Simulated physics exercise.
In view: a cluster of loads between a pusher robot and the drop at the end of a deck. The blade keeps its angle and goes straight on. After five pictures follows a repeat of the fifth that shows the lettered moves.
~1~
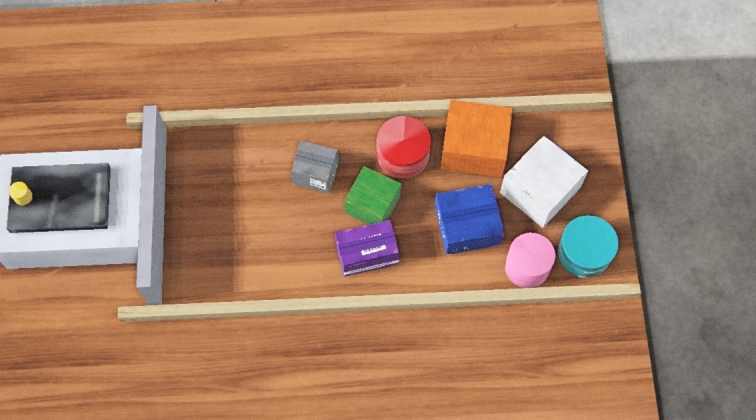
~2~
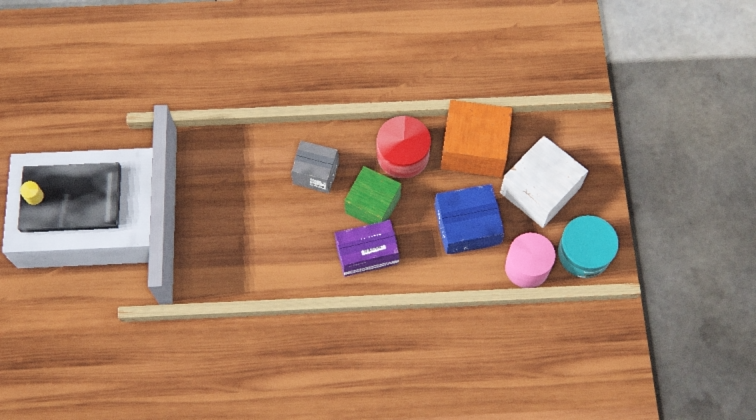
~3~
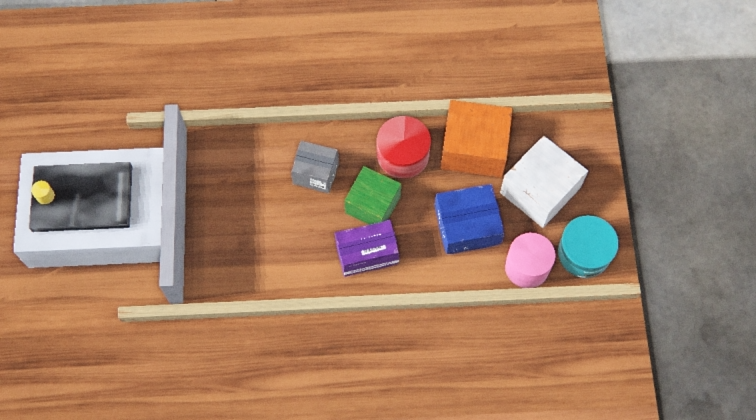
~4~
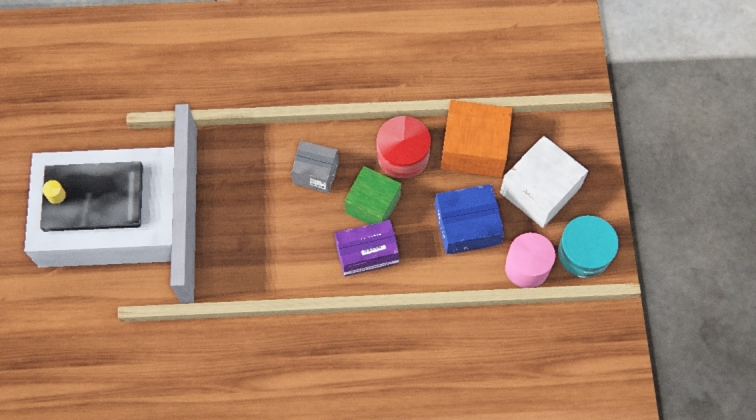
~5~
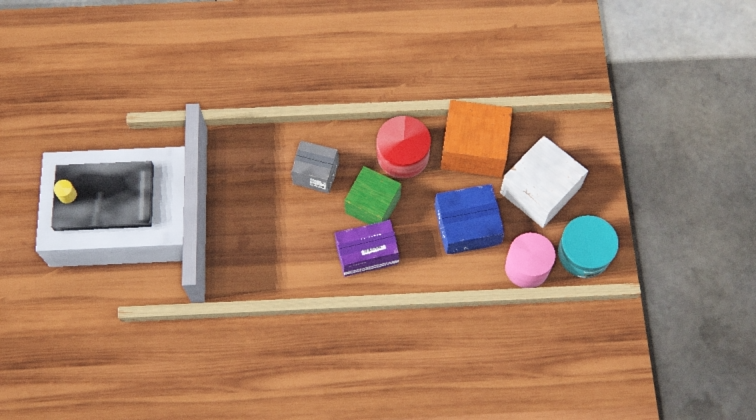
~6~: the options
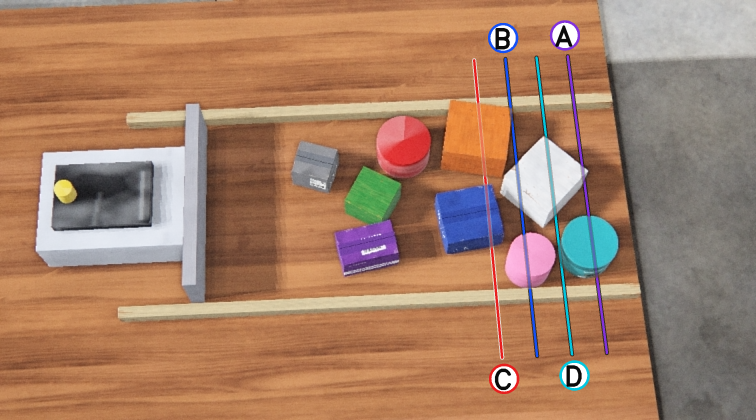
Pusher robot sliding slowly right between two wooden rails on a deck, towards a motionless cluster of colourful crates and canisters.
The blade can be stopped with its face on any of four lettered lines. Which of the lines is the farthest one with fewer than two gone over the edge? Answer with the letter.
Up to line C.
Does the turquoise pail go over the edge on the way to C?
By then, no.
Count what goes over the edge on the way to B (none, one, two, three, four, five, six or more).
By then, three.
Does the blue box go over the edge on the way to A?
Yes.
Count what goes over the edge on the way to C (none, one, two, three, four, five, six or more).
By then, none.
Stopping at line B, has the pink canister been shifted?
Yes.
On the copy, A at (586, 196); B at (520, 199); C at (487, 201); D at (553, 198).
On C. First, robot (218, 190); grey parcel (325, 165); turquoise pail (587, 247).
Then, robot (327, 185); white crate (553, 187); orange crate (530, 133).
Finally, robot (407, 182); white crate (623, 185); turquoise pail (621, 248); none fallen.
By contrast, A drops six; B drops three; D drops five.
